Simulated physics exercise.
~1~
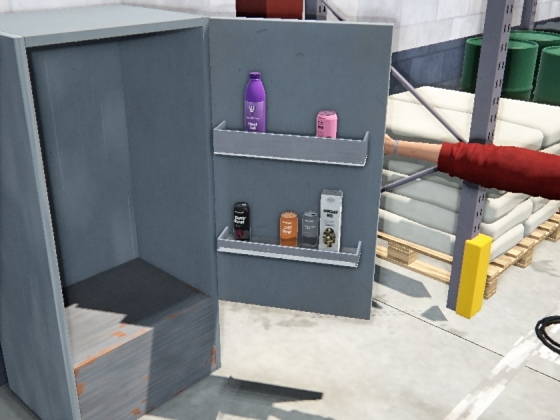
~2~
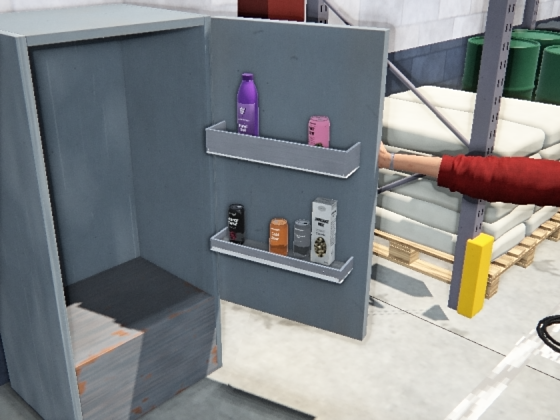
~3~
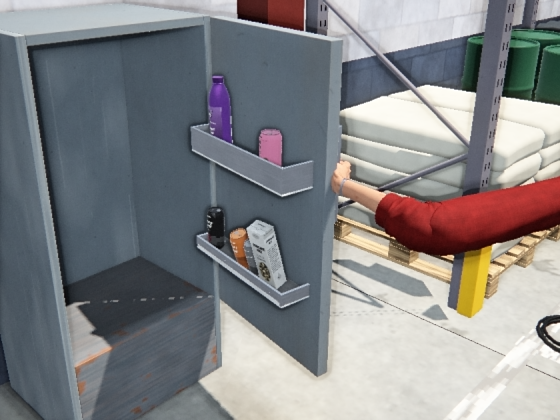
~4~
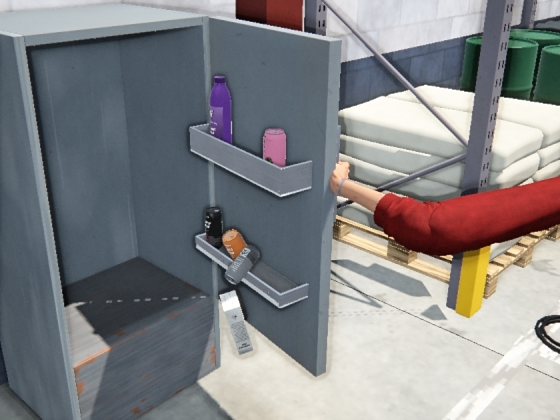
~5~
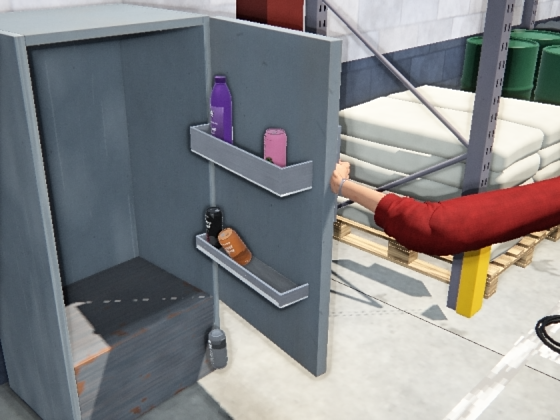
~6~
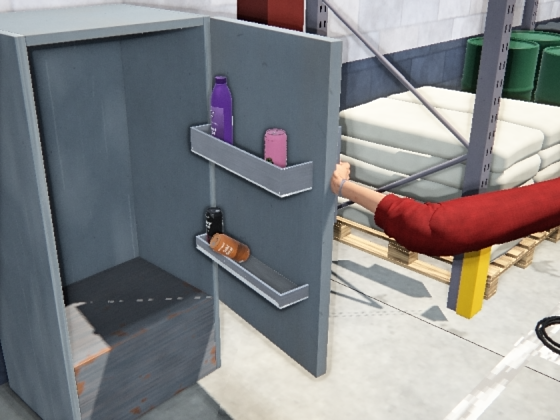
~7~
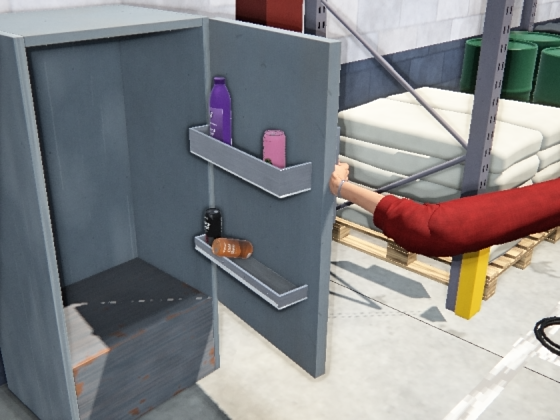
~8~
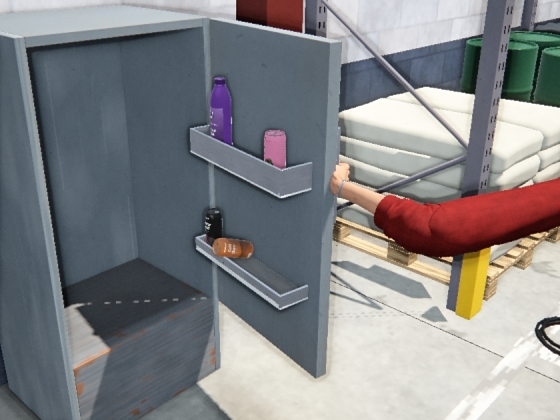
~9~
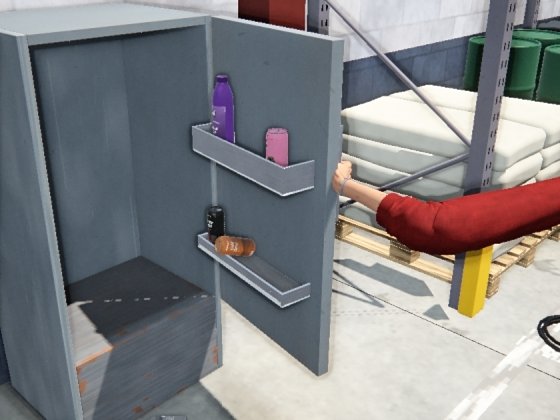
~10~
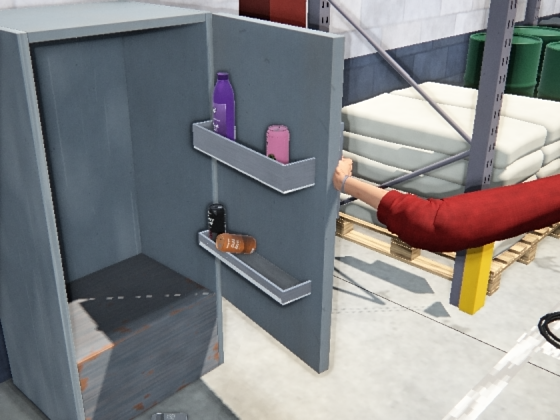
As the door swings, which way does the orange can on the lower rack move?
The orange can moves to the left, carried along with the door.
